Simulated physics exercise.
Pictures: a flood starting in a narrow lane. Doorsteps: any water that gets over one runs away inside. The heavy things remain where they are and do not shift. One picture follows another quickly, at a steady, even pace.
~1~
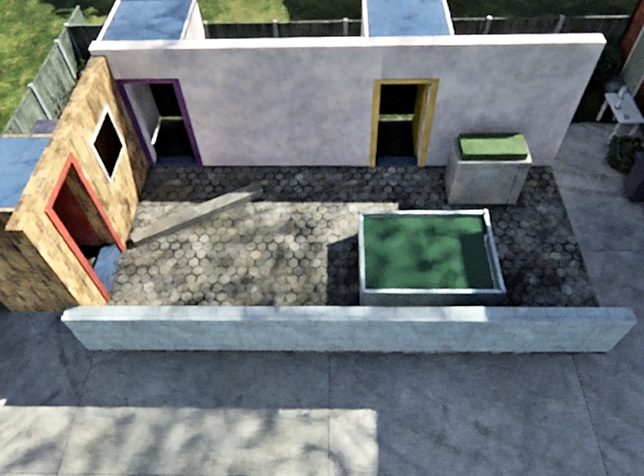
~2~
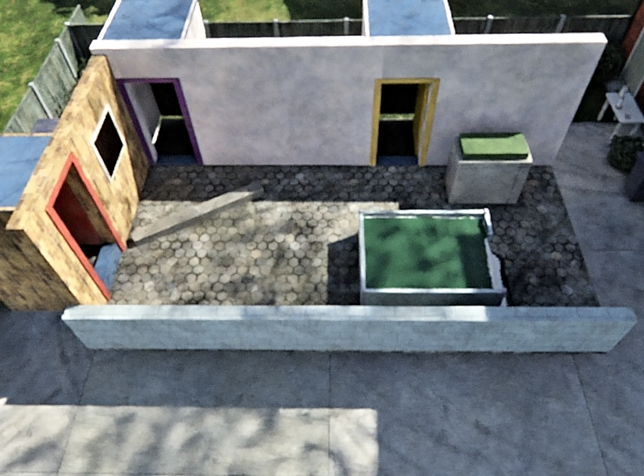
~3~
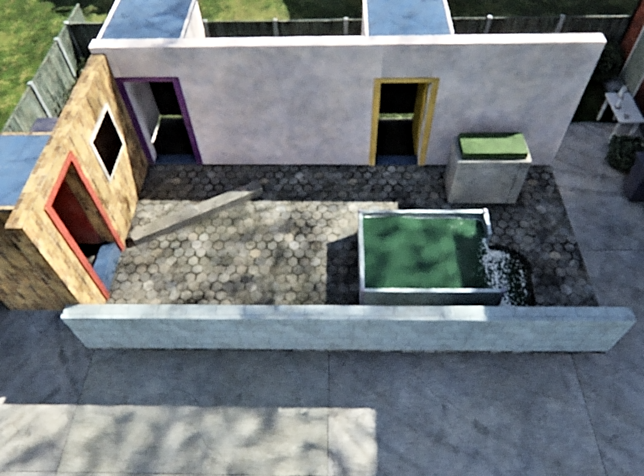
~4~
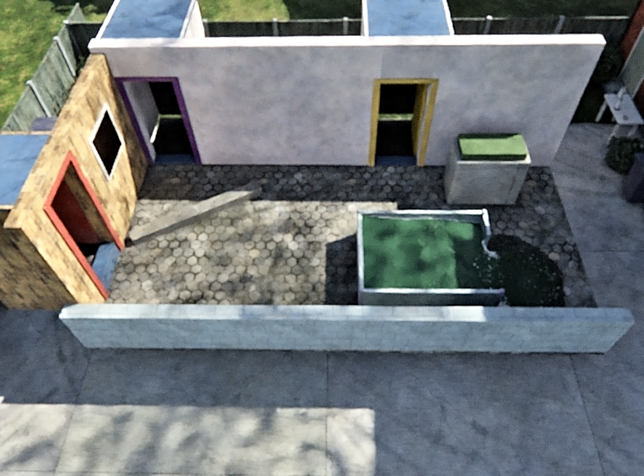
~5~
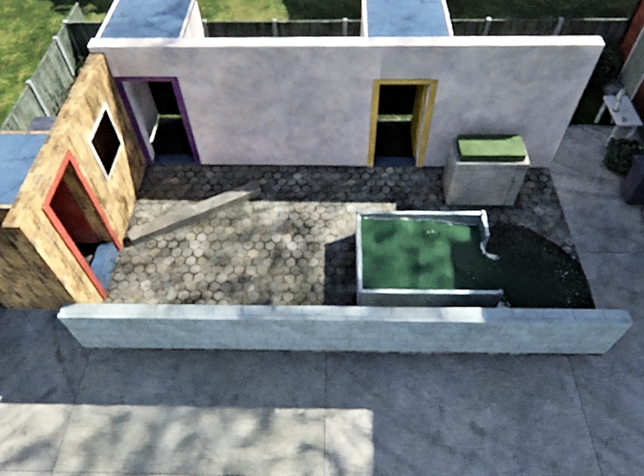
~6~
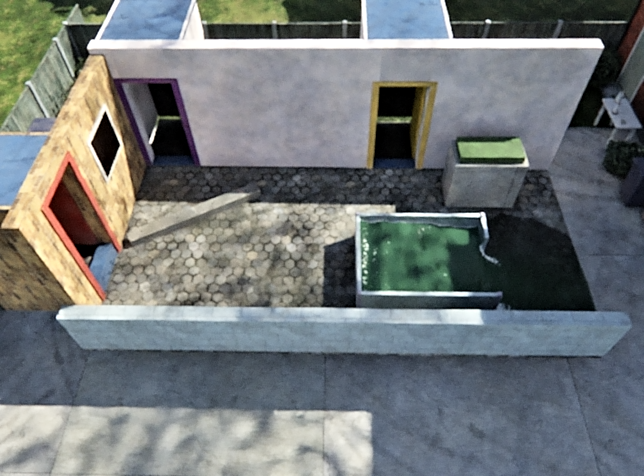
Walled paved yard, the right side of an open tank of green water giving way and water spreading rightward across the paving.
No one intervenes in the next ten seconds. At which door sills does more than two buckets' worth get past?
The purple door receives no more than two buckets; the yellow door receives no more than two buckets; the red door receives no more than two buckets.
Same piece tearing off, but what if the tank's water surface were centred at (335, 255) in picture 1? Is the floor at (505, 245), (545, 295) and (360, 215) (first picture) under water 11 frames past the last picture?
First one gets inundated, next one gets inundated, last one stays unwetted.
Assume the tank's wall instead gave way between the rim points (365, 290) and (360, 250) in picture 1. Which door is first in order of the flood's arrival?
I say the red one.
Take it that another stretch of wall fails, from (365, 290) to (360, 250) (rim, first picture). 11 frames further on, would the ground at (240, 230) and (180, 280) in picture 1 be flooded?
As listed: Wet, under water.
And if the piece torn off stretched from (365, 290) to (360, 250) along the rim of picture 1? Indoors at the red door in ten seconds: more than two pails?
Note: Red falls short.
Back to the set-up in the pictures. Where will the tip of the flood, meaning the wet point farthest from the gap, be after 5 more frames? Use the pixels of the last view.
I'd say near (522, 209).
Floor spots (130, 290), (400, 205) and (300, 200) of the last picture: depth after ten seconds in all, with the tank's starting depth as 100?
The depths come to near 0, 0 and 0 per cent respectively.
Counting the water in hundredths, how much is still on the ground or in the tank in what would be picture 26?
Near 46 in a hundred.
A moment on, water covers 15 % of the floor; the purple door not reached, the yellow door not reached, the red door not reached.
Next, water covers 15 % of the floor; the purple door not reached, the yellow door not reached, the red door not reached.
Then, water covers 15 % of the floor; the purple door not reached, the yellow door not reached, the red door not reached.
Later, water covers 15 % of the floor; the purple door not reached, the yellow door not reached, the red door not reached.
In the end, water covers 15 % of the floor; the purple door not reached, the yellow door not reached, the red door not reached.
